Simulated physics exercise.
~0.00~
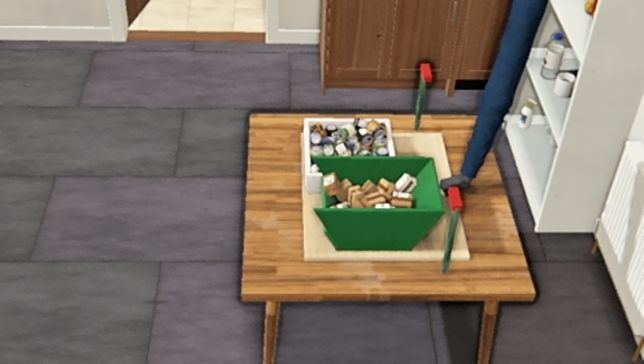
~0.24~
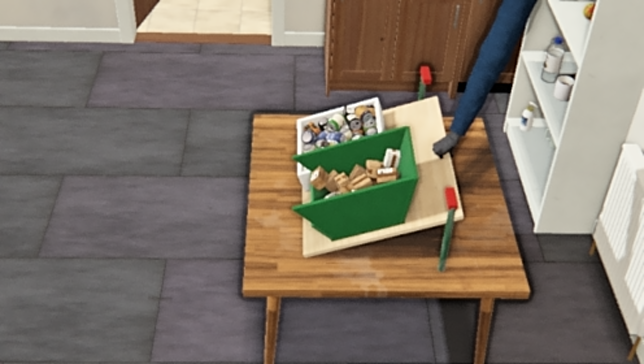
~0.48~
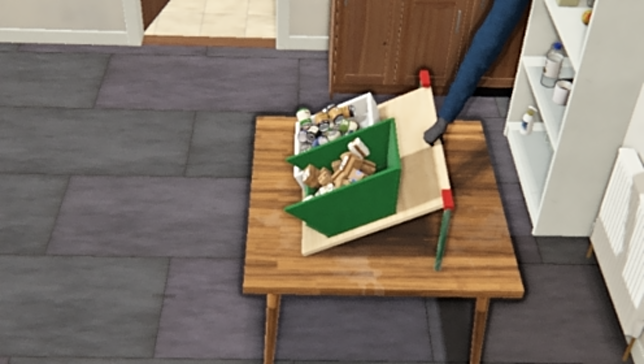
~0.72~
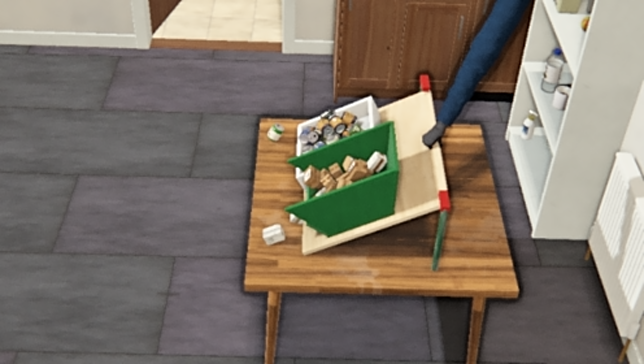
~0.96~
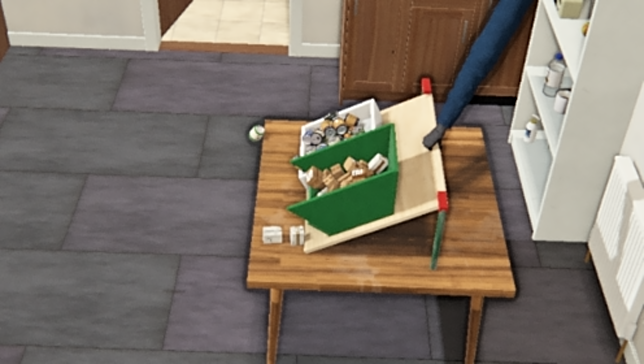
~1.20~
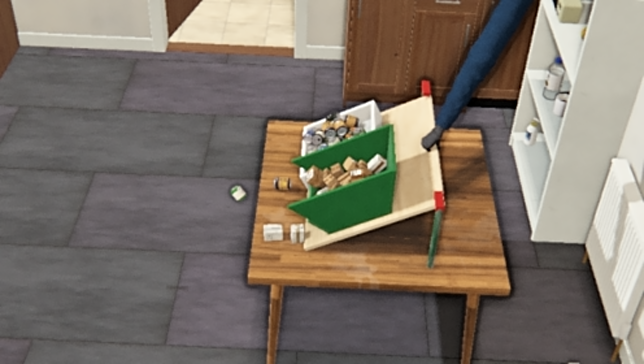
On a wooden table in a tiled room, a blue-sleeved arm tipped up a board carrying a green basket of parcels and a white basket of cans, and a few items spilled leftward, one can dropping to the floor while most stayed in.
